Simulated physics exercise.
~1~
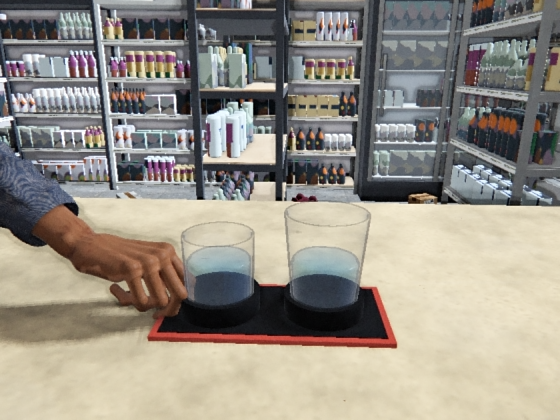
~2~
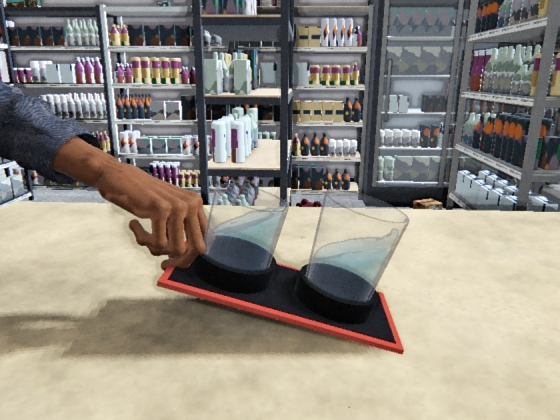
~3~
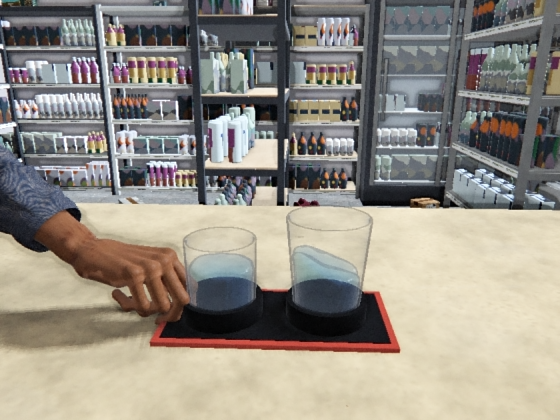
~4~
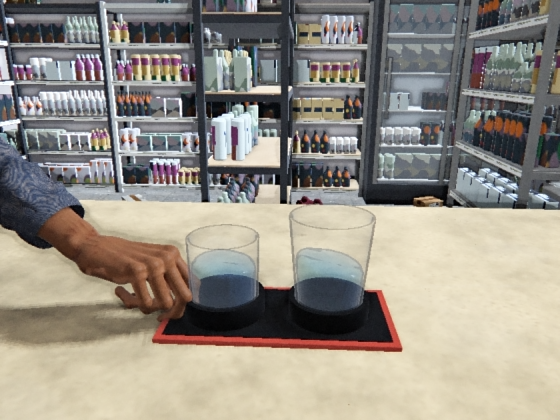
In the video, a hand at the left end of a red-edged black tray on a counter raises that end, tilting two clear open containers of water held in black holders, then lowers it until the tray lies flat, with both containers upright and still holding water.
